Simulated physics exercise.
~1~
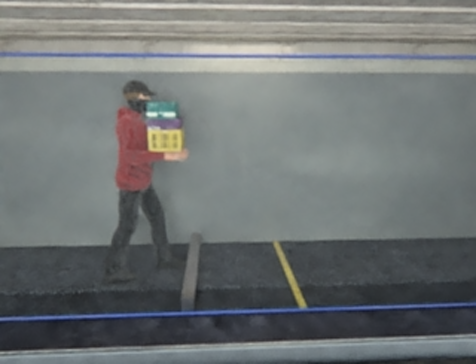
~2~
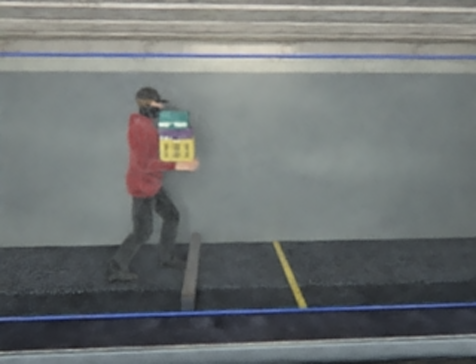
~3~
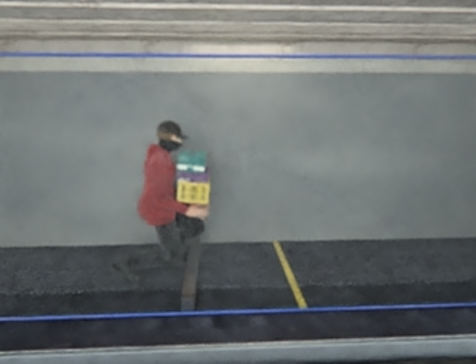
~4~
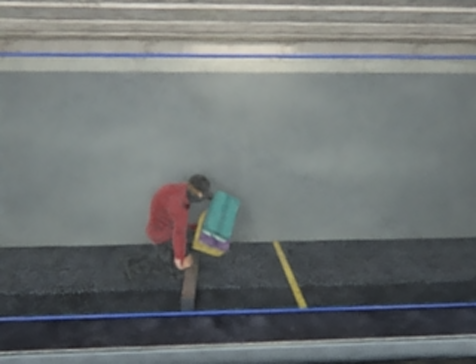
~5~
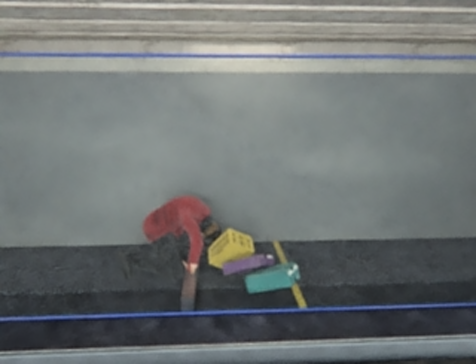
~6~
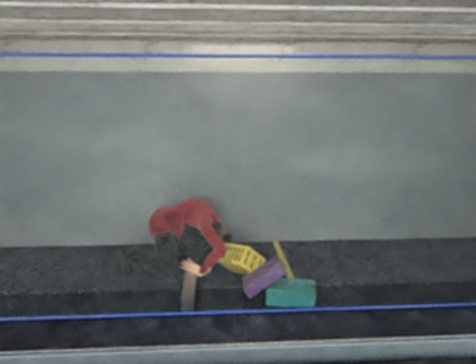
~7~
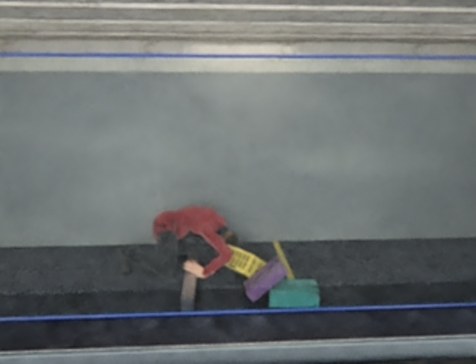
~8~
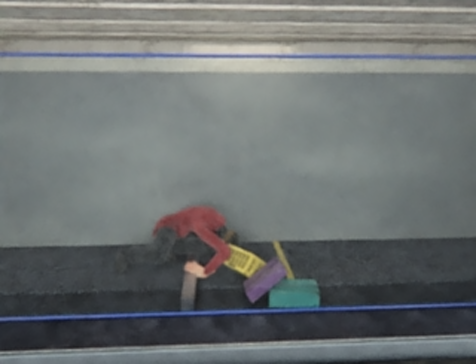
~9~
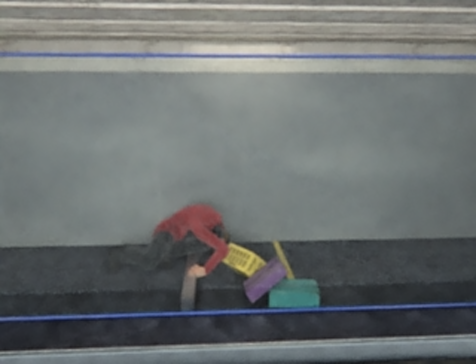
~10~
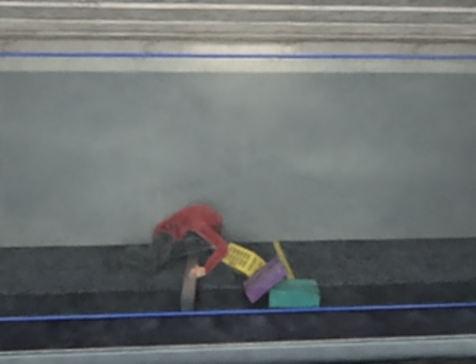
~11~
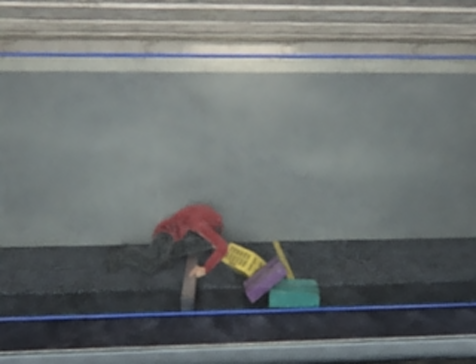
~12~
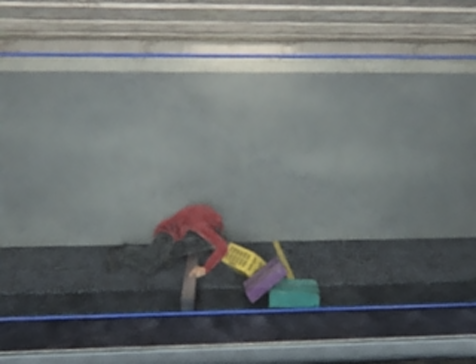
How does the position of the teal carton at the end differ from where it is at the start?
At the start the teal carton sits on top of the stack held on the person's forearms, on the left. At the end it lies on the floor, lower and farther right, near the foot of the yellow line.
A plain grey-walled space with a dark floor, crossed by a low rail and a yellow line, is seen from the side in a still view. On the left, a person in a red top, dark trousers and a cap holds a teal carton, a purple carton and a yellow crate stacked on the forearms. The person moves right and sinks at the knees, folding forward as the stack tips right. The boxes tumble and spread across the floor. The person ends crumpled by the rail, with the crate, purple carton and teal carton lying still in a row, short of the yellow line.
